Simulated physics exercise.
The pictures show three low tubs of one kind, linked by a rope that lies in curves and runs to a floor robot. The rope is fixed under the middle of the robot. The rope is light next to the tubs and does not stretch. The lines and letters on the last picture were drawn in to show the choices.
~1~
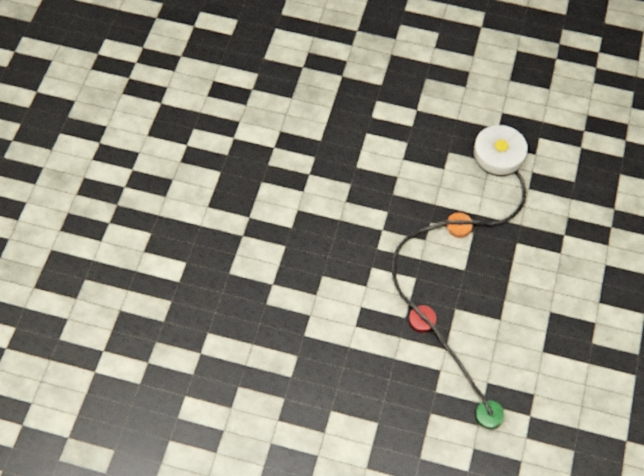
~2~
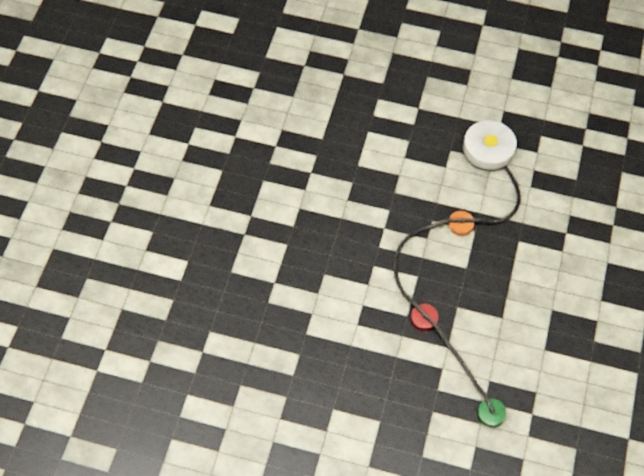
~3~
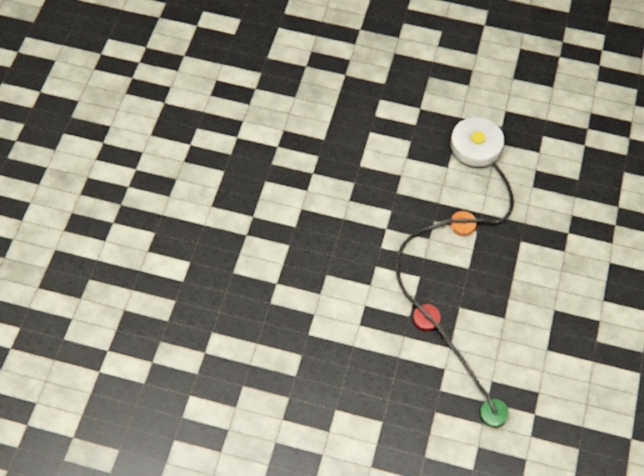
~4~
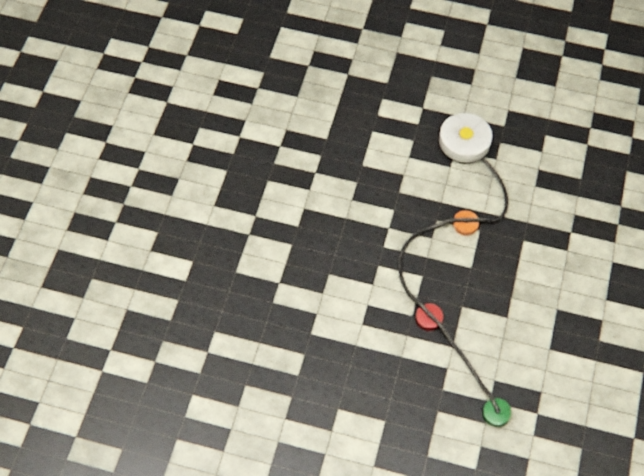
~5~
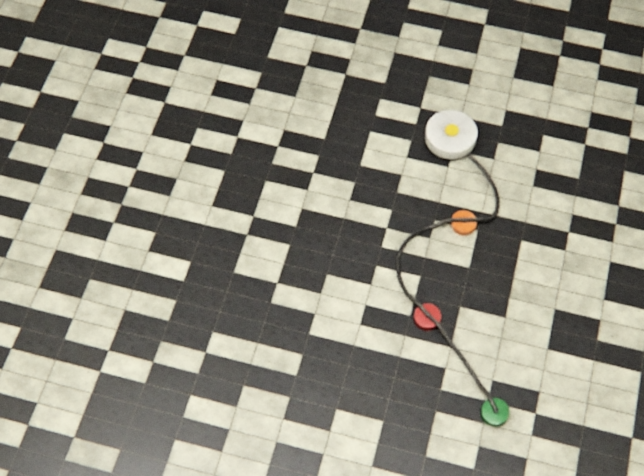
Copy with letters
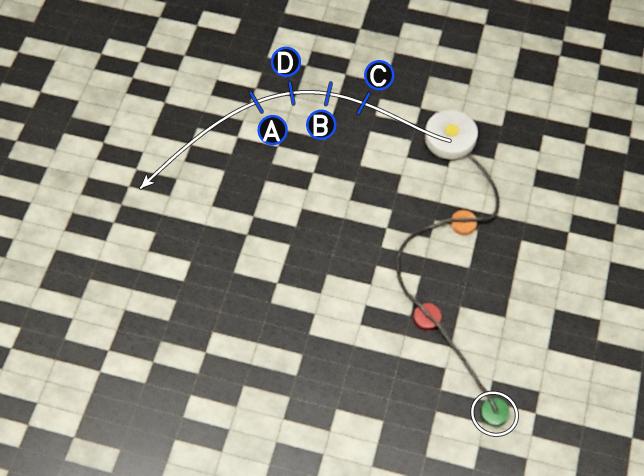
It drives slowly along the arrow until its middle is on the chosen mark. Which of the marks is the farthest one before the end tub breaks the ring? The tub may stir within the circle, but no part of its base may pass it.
No farther than D.
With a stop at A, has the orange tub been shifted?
By then, yes.
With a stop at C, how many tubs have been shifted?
One.
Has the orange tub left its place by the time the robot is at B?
By then, yes.
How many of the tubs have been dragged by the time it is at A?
Three.
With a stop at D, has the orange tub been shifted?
Yes.
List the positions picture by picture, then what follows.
The first picture shows orange tub (460, 225); robot (500, 151); green tub (490, 414).
The second picture shows robot (489, 146); green tub (492, 413).
The third picture shows robot (477, 143); orange tub (463, 223).
The fourth picture shows robot (465, 139); red tub (429, 317).
The fifth picture shows robot (451, 136); green tub (495, 412); red tub (428, 317); orange tub (464, 222).
On the marked copy, A at (256, 102); B at (328, 94); C at (364, 103); D at (292, 93); the ring at (495, 414); the route from (450, 141) via (280, 95) to (141, 188).
With D. Early on, robot (396, 112); green tub (495, 412); red tub (428, 317); orange tub (462, 218).
Further on, robot (343, 91); green tub (495, 412); red tub (428, 317); orange tub (428, 184).
At the end, robot (291, 88); green tub (493, 408); red tub (430, 310); orange tub (378, 178); the ringed tub at the far end is still in its ring.
As for the rest, A drags the last tub to (487, 399); B is safe but short; C is safe but short.
